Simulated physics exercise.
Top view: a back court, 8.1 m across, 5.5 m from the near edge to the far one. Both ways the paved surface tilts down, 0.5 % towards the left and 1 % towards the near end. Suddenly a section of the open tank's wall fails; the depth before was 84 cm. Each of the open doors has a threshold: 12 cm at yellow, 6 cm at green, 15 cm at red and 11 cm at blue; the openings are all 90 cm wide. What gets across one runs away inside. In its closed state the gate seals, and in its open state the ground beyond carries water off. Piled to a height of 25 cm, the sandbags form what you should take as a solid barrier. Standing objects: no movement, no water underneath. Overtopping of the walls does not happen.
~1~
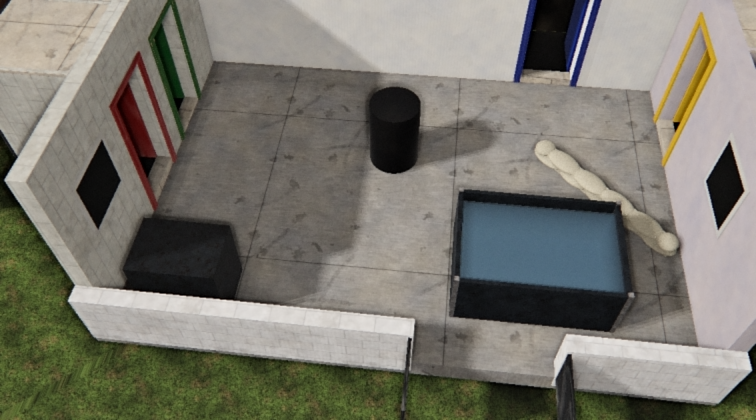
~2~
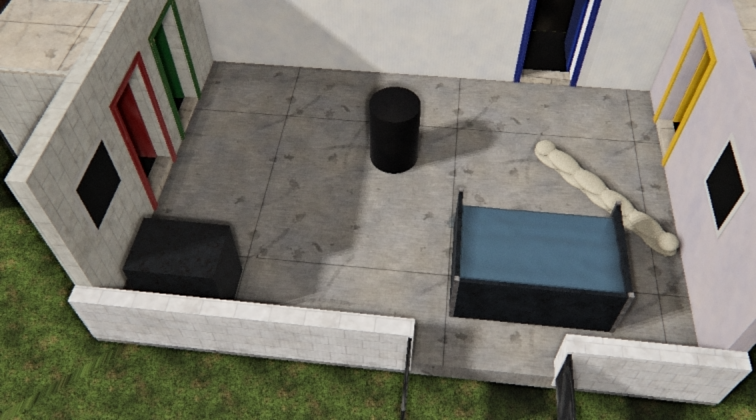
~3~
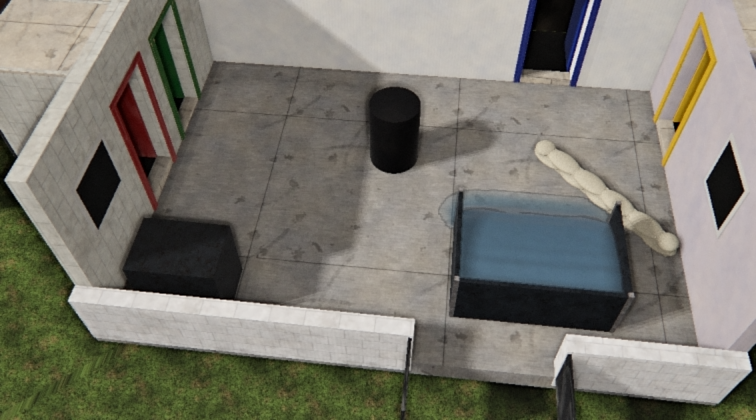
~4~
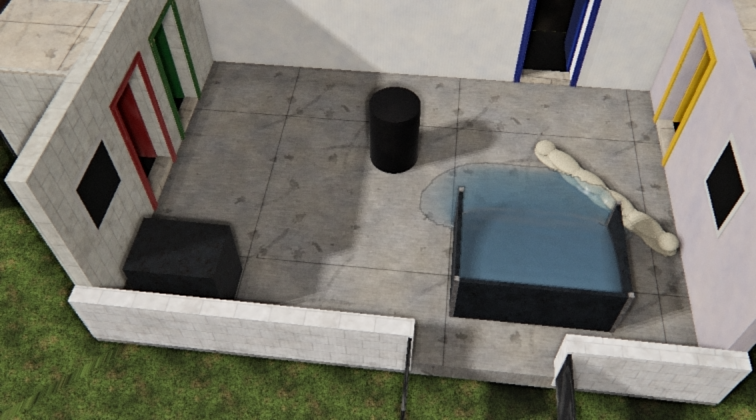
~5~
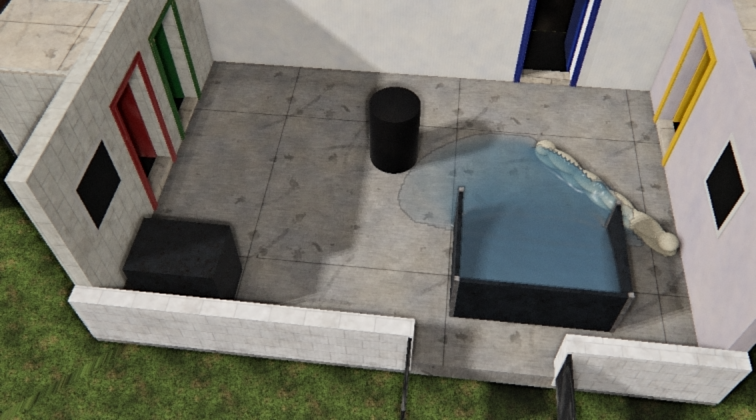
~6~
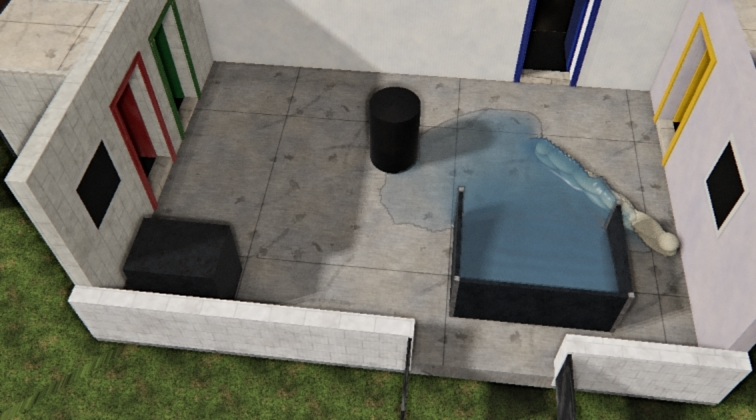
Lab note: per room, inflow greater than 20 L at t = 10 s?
Yellow door no; green door yes; red door no; blue door yes.
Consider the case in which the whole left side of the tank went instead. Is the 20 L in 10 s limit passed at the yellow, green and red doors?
Then: Yellow under, green above, red past it.
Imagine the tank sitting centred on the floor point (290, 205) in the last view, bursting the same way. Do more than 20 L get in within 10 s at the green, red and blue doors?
Compared with that limit, green overshoots, red falls short and blue falls short.
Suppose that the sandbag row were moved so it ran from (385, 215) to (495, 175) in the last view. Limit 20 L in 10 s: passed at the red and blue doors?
Red within the limit, blue exceeded.
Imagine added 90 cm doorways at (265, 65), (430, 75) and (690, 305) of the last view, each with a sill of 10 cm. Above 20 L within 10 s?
Door 1: Lower; door 2: Higher; door 3: Lower.
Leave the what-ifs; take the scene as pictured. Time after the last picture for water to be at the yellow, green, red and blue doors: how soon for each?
So, yellow at 1.1 s, then green at 2.0 s, red at 2.6 s, and blue at 0.3 s.
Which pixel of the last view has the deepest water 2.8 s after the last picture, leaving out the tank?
Around (211, 70).
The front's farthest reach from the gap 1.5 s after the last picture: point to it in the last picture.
Near (279, 68).
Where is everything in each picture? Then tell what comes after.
Still water, 84 cm deep, in the open tank at (540, 243), in the first frame.
Water pours out on the open tank's far side and has run 1.2 m, to a hidden place; typically 10 cm deep outside, 84 cm at the open tank's back, in the second frame.
The front is at a hidden place, 1.4 m from the gap on the open tank's far side; 1.8 m2 of floor is under water; 76 cm left at the back of the open tank, in the third frame.
The front is at (428, 196), 1.7 m from the gap on the open tank's far side; 3.3 m2 of floor is under water; 72 cm left at the back of the open tank, in the fourth frame.
Water pours out on the open tank's far side and has run 2.2 m, to (439, 152); typically 13 cm deep outside, 68 cm at the open tank's back, in the fifth frame.
The front is at (487, 113), 2.7 m from the gap on the open tank's far side; 6.4 m2 of floor is under water; 60 cm left at the back of the open tank, in the sixth frame.
Then, 0.7 s after the last picture water covers 35 % of the floor and is deepest (44 cm) near (461, 81); yellow door not reached, green door not reached, red door not reached, blue door 17 cm at the sill, 12 L in.
Then, 1.5 s after the last picture water covers 50 % of the floor and is deepest (36 cm) near (432, 79); yellow door 6 cm at the sill, 0 L in, green door not reached, red door not reached, blue door 21 cm at the sill, 41 L in.
Then, 2.8 s after the last picture water covers 65 % of the floor and is deepest (28 cm) near (211, 70); yellow door 9 cm at the sill, 0 L in, green door 18 cm at the sill, 31 L in, red door 4 cm at the sill, 0 L in, blue door 10 cm at the sill, 64 L in.
Then, 5.3 s after the last picture water covers 90 % of the floor and is deepest (27 cm) near (113, 316); yellow door 6 cm at the sill, 0 L in, green door 12 cm at the sill, 133 L in, red door 9 cm at the sill, 0 L in, blue door 4 cm at the sill, 65 L in.
Then, 9.3 s after the last picture water covers 95 % of the floor and is deepest (12 cm) near (113, 316); yellow door 7 cm at the sill, 0 L in, green door 5 cm at the sill, 151 L in, red door 10 cm at the sill, 0 L in, blue door 5 cm at the sill, 65 L in.
